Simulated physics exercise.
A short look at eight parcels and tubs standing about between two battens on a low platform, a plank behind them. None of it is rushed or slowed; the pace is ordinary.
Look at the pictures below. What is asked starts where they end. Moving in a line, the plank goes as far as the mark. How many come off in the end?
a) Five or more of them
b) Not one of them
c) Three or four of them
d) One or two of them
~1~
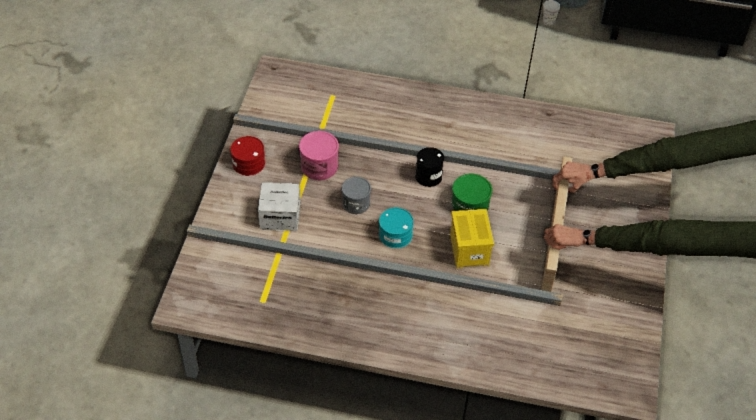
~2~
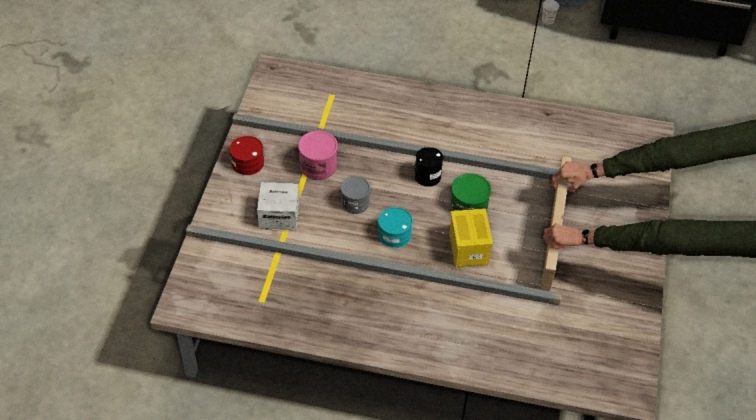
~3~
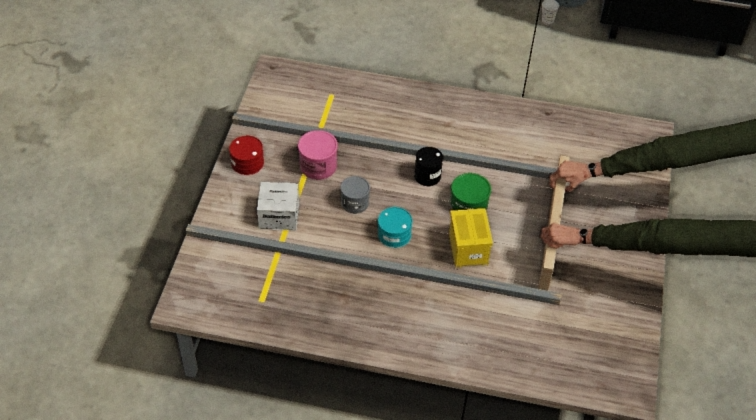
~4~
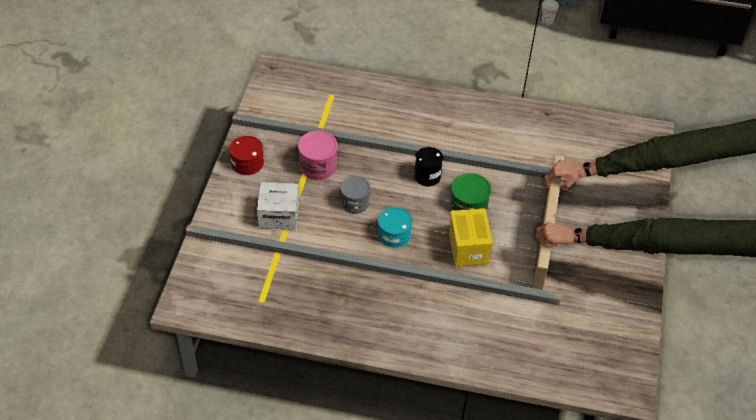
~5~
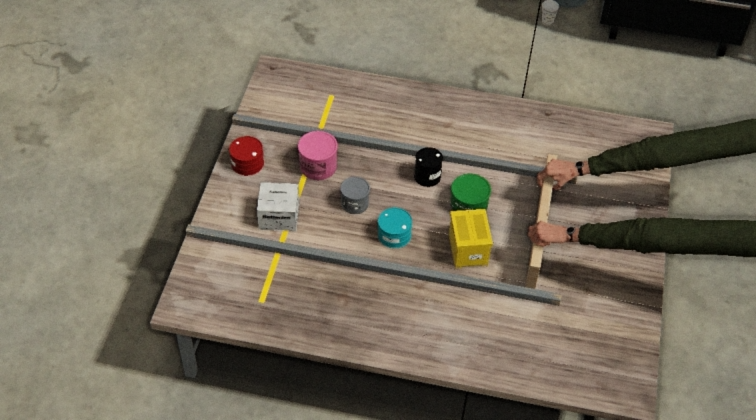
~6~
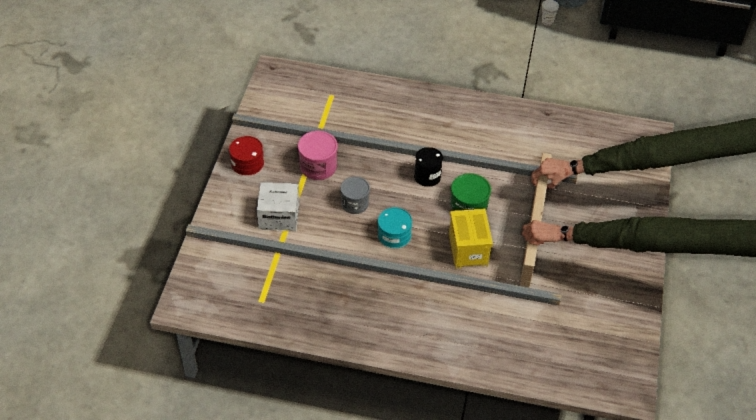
Not one of them.
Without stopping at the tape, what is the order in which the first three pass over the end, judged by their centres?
Order, earliest first: The white box, next the red canister, last the turquoise canister.
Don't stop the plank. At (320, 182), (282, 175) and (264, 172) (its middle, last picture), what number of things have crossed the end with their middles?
0; 1; 2.
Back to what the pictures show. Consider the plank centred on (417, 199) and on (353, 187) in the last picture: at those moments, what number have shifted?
The number moved is 4 and then 7.
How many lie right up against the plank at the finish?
3 in contact.
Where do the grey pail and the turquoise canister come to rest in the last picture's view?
You'll find the grey pail at roughly (256, 176) and the turquoise canister at roughly (240, 202).
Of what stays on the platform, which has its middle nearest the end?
The white box, it is.
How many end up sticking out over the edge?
I count 1 overhanging.
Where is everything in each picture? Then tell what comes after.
In the first frame, red canister (248, 156); white box (280, 207); pink pail (319, 156); plank (557, 224); tape (300, 191).
In the second frame, white box (279, 207); yellow tote (470, 239).
In the third frame, pink pail (318, 155); plank (554, 223).
In the fourth frame, red canister (247, 156); turquoise canister (395, 227).
In the fifth frame, white box (279, 207); black canister (428, 167).
In the sixth frame, red canister (247, 156); white box (279, 207); pink pail (318, 156); plank (536, 220); tape (299, 191).
Soon after, none off yet; red canister at rest near (247, 156); white box at rest near (279, 207); pink pail at rest near (318, 156).
In the end, the number that fall off is zero.
